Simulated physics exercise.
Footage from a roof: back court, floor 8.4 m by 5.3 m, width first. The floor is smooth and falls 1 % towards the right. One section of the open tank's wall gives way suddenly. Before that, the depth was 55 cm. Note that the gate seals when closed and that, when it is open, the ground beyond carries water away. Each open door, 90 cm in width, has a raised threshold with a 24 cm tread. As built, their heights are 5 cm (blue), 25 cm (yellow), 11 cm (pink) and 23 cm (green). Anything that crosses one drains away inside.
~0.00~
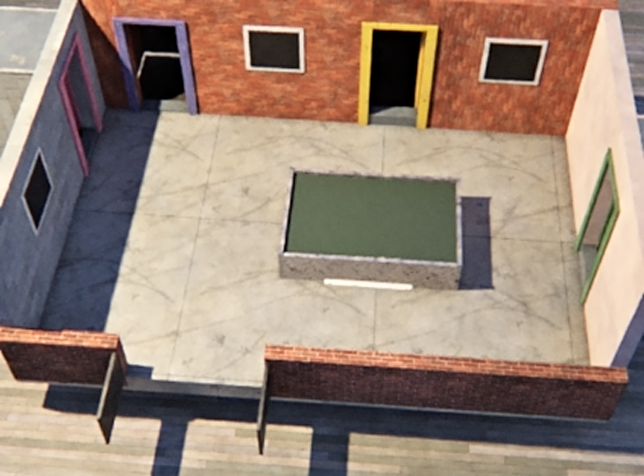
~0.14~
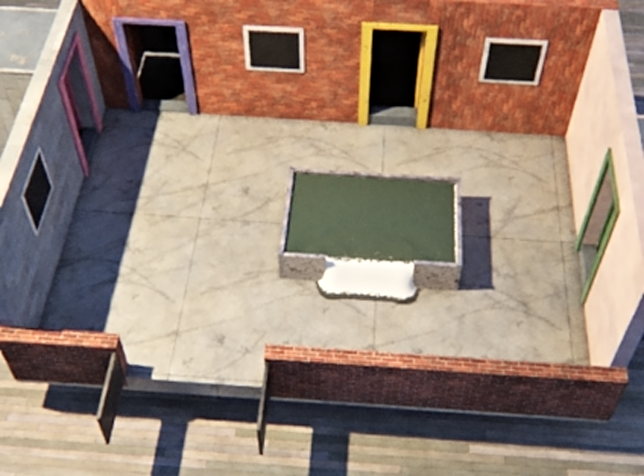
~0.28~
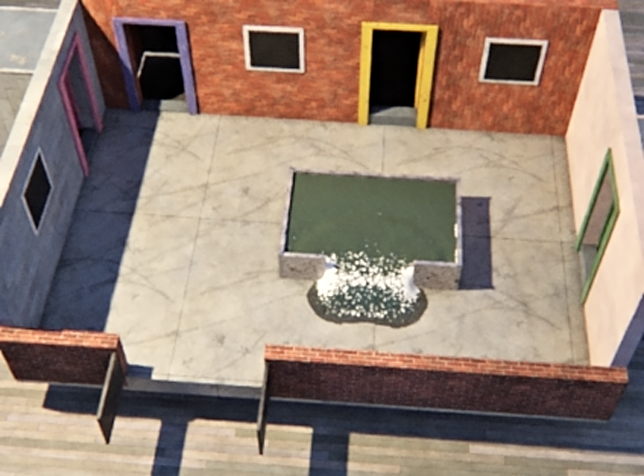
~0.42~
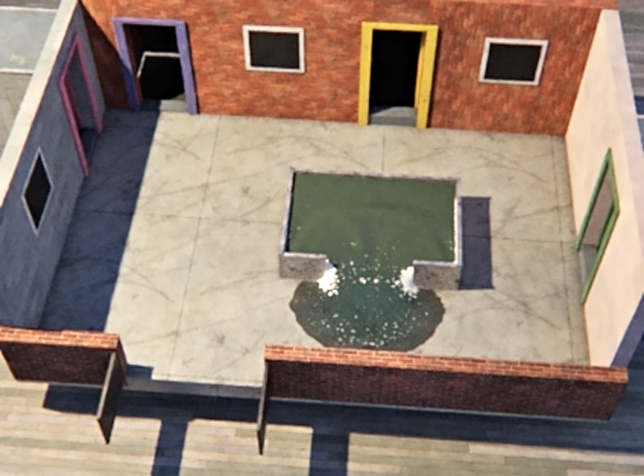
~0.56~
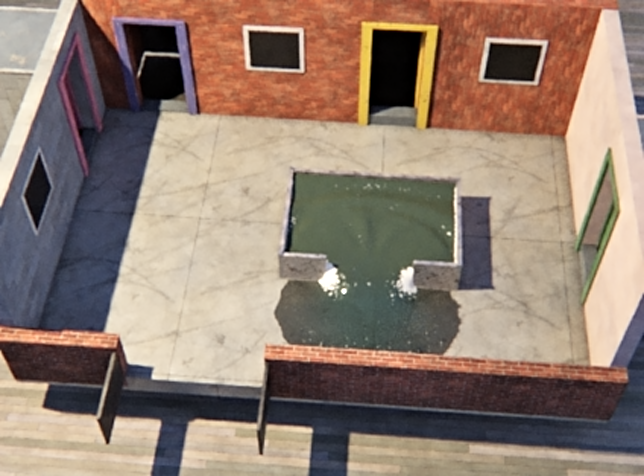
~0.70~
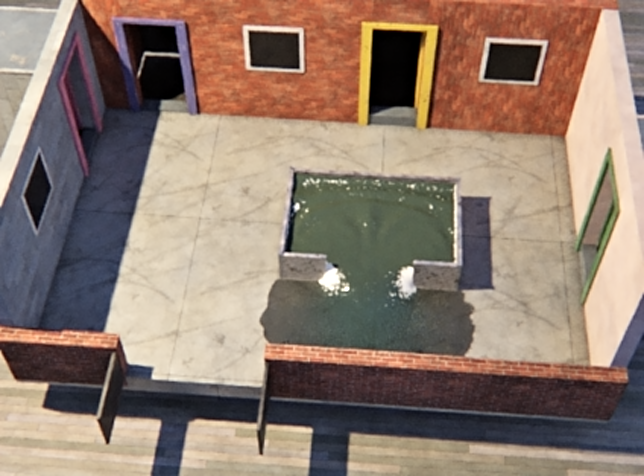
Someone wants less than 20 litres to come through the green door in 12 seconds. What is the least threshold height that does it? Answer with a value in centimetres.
It needs to be around 7 cm high.
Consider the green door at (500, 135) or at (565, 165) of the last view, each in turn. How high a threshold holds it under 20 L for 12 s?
About 9.5 cm, then about 10.0 cm.
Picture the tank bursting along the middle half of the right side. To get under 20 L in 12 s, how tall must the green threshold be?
You'd want it roughly 25 centimetres tall.
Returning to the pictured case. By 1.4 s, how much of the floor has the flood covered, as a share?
Wet share: Near 15 %.
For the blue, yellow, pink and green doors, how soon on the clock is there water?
So blue sees it at 6.5 s, yellow at 5.5 s, pink at 5.0 s and green at 2.6 s.
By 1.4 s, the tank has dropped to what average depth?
Some 38 cm.
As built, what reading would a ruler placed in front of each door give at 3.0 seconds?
Blue door 0 cm, yellow door 0 cm, pink door 0 cm, green door 9 cm.
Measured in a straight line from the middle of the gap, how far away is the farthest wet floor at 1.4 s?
Roughly 3.0 metres.
After 1.4 s water covers 15 % of the floor, deepest (40 cm) near (354, 379); it has not reached the green door.
After 3.0 s water covers 40 % of the floor, deepest (30 cm) near (575, 395); 9 cm at the green door, 0 litres in over its 23 cm threshold.
After 12.0 s water covers 100 % of the floor, deepest (11 cm) near (360, 133); 5 cm at the green door, 0 litres in over its 23 cm threshold.
At the green door as built, the water arrived by 2.6 s and peaked near 11 cm at 3.6 s.
Run again over the same 12 s with other heights there, 29 litres in over 6 cm, 8 litres over 8.5 cm. The limit of 20 litres is kept from about 7 cm up.
